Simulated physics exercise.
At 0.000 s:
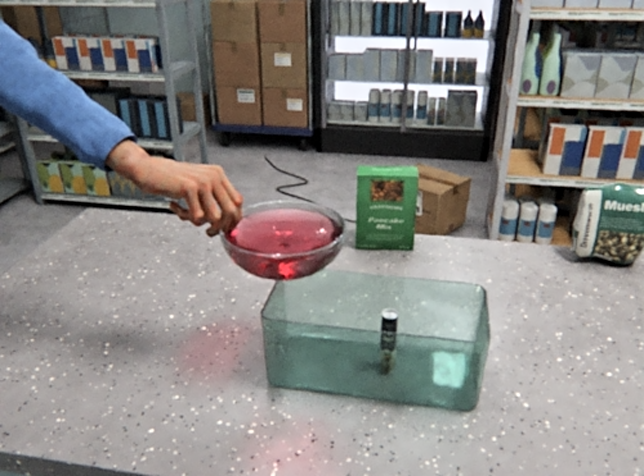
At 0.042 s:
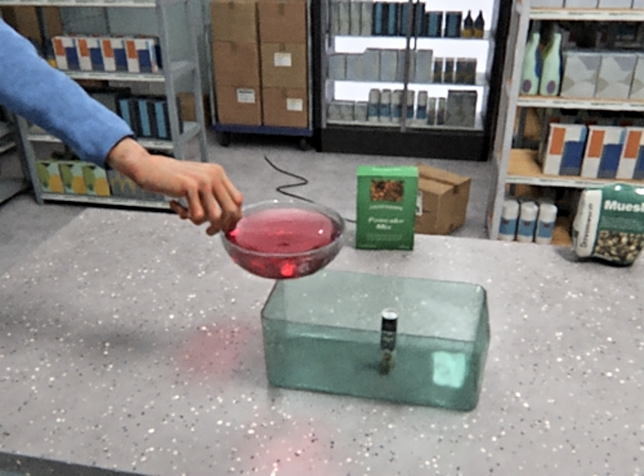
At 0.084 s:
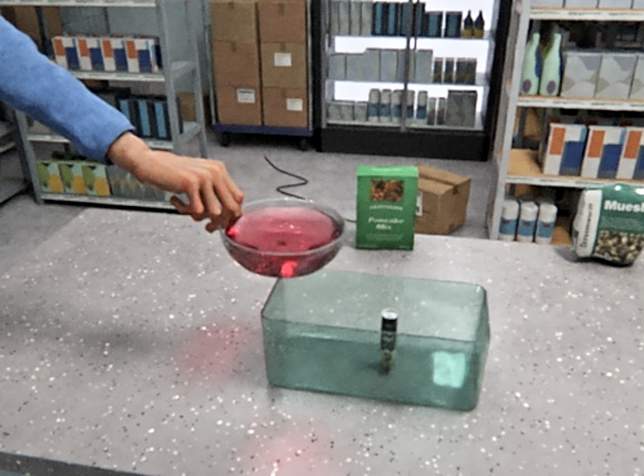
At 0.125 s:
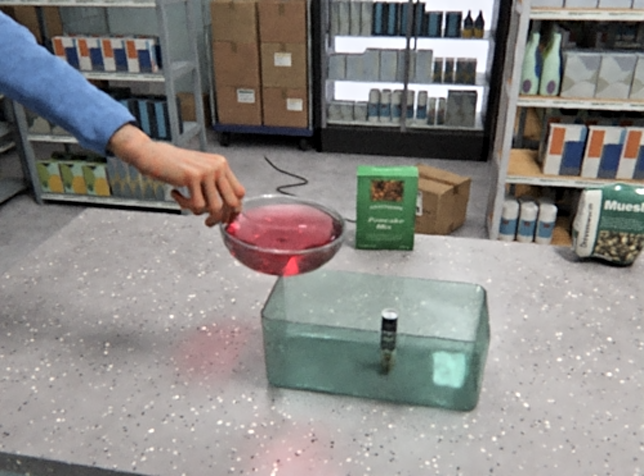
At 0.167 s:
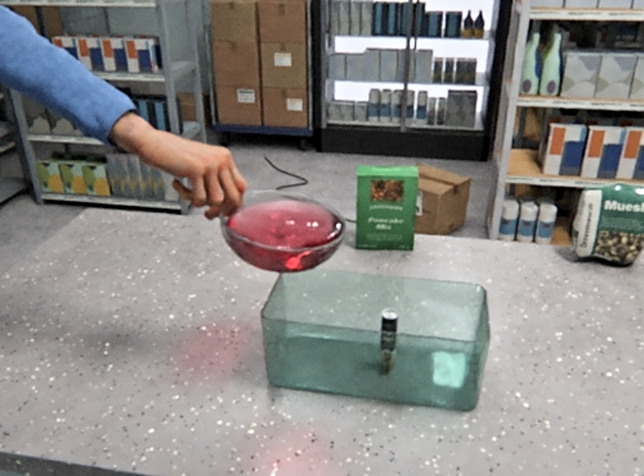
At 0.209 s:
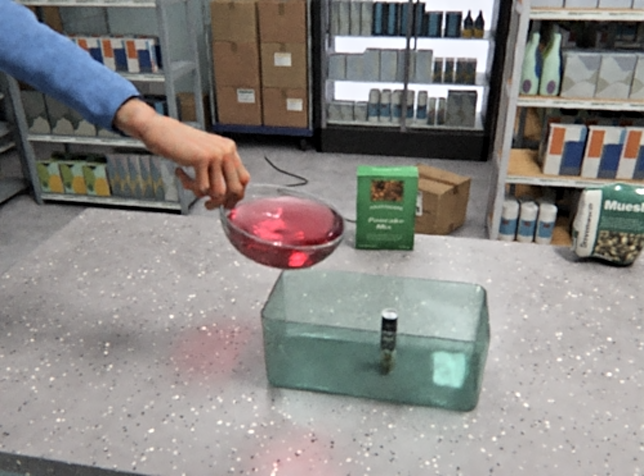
On a speckled counter in a shop stockroom, a hand held a glass bowl of red liquid beside a clear greenish basin, then gradually raised the bowl's left side, tilting it slightly to the right.
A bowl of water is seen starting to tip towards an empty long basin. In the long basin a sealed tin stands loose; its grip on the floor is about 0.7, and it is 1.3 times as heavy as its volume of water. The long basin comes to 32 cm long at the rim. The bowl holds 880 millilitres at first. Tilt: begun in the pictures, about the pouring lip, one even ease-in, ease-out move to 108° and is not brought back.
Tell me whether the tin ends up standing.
I expect it will tip over.
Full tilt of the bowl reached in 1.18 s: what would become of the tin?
Outcome - the tin stays erect.
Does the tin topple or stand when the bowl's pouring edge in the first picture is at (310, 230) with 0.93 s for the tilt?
Then it remains upright.
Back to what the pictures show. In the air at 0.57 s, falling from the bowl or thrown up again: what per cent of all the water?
Near 54 per cent at that time.
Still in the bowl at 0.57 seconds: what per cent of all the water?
Near 28 in a hundred.
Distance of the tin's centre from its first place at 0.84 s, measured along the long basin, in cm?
It has moved some 0 cm.
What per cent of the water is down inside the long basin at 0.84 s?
The fraction sits near 86 in a hundred.
By 0.57 s the tilt is 74° and 28 per cent is still to pour; the tin stands where it began.
By 0.84 s the tilt is 106° and 0 per cent is still to pour; the tin leans 5°.
By 1.12 s the tilt is 108° and 0 per cent is still to pour; the tin lies on its side.
By 1.43 s the tilt is 108° and 0 per cent is still to pour; the tin lies on its side.
At rest the tin lies on its side.
